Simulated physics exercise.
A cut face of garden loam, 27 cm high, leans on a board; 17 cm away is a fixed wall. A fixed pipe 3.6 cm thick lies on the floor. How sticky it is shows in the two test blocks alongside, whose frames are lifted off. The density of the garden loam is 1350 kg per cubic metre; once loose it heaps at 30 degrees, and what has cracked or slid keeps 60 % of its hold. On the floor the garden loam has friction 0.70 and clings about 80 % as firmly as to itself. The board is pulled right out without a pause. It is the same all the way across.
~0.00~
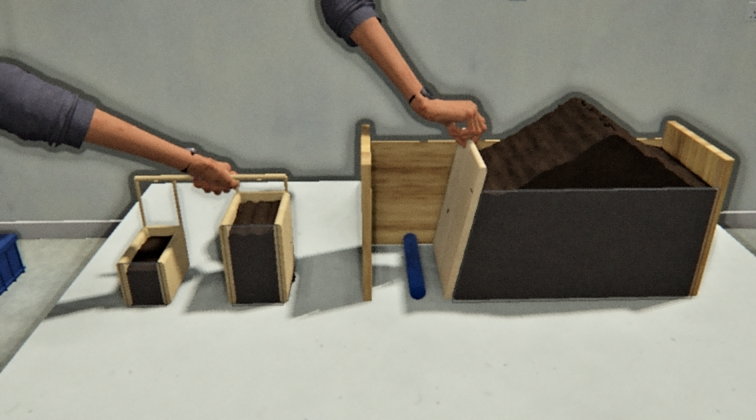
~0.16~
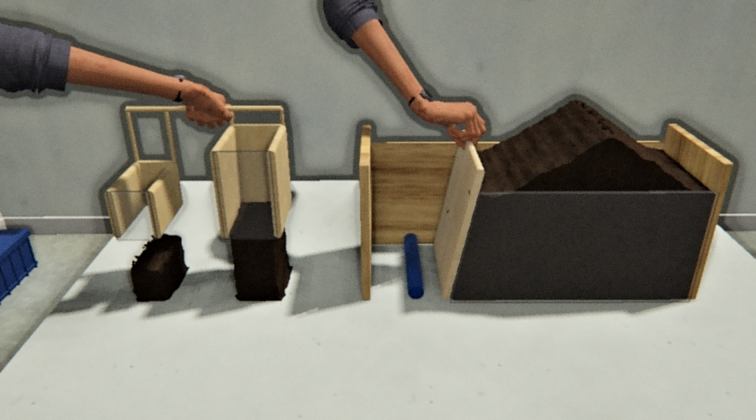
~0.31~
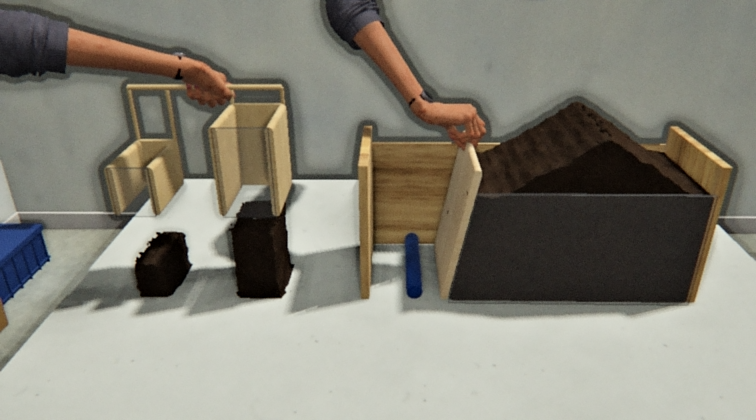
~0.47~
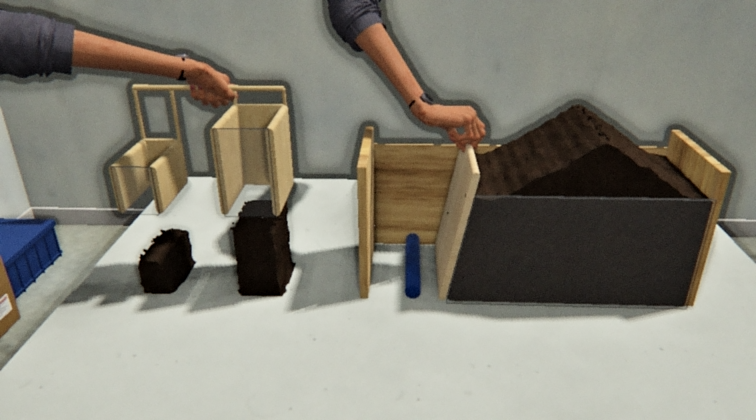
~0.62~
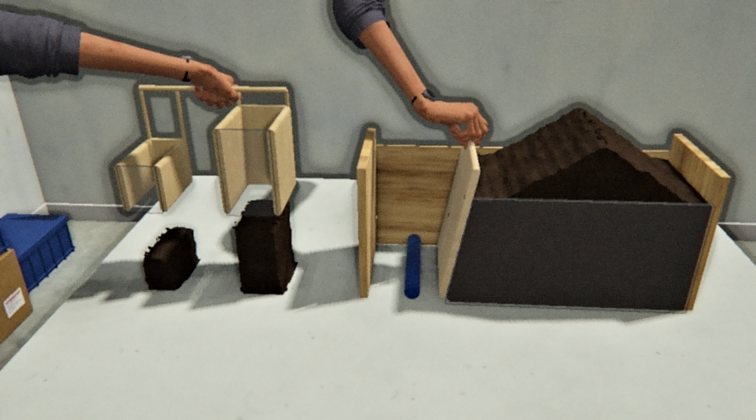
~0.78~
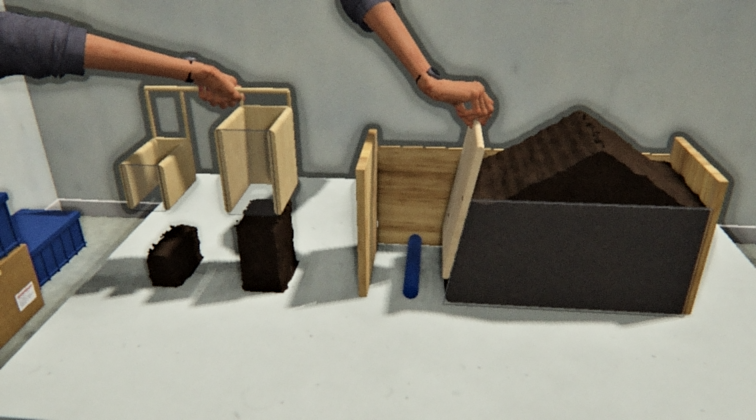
A hand on the left lifts a pair of joined wooden boxes straight up, uncovering a short and a taller block of dark soil that stay standing on the white table. Another hand then begins drawing up the board beside the large, peaked soil mass, raising it slightly.
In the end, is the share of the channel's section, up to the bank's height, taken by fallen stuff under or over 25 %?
The result is under 25 %.
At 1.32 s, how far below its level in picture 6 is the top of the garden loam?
Roughly 0.0 cm.
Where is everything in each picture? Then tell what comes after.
Top of the board at (482, 190), not yet moved; crest of the garden loam at (607, 136); block heights 8.9 cm, 18 cm (left to right), in the first frame.
Top of the board at (480, 191), not yet moved; crest of the garden loam at (605, 139); block heights 8.9 cm, 18 cm (left to right), in the second frame.
Top of the board at (478, 193), not yet moved; crest of the garden loam at (602, 141); block heights 8.9 cm, 18 cm (left to right), in the third frame.
Top of the board at (475, 195), not yet moved; crest of the garden loam at (600, 145); block heights 8.9 cm, 18 cm (left to right), in the fourth frame.
Top of the board at (475, 191), moved 1.4 cm; crest of the garden loam at (598, 149); block heights 8.9 cm, 18 cm (left to right), in the fifth frame.
Top of the board at (480, 169), moved 6.8 cm; crest of the garden loam at (595, 152); block heights 8.9 cm, 18 cm (left to right), in the sixth frame.
After 1.03 s, the face still stands, with nothing on top of the pipe; the channel is 0 % full.
After 1.32 s, the face still stands, with nothing on top of the pipe; the channel is 0 % full.
After 1.62 s, the face still stands, with nothing on top of the pipe; the channel is 0 % full.
After 1.91 s, the face still stands, with nothing on top of the pipe; the channel is 0 % full.
After 1.95 s, the face still stands, with nothing on top of the pipe; the channel is 0 % full.
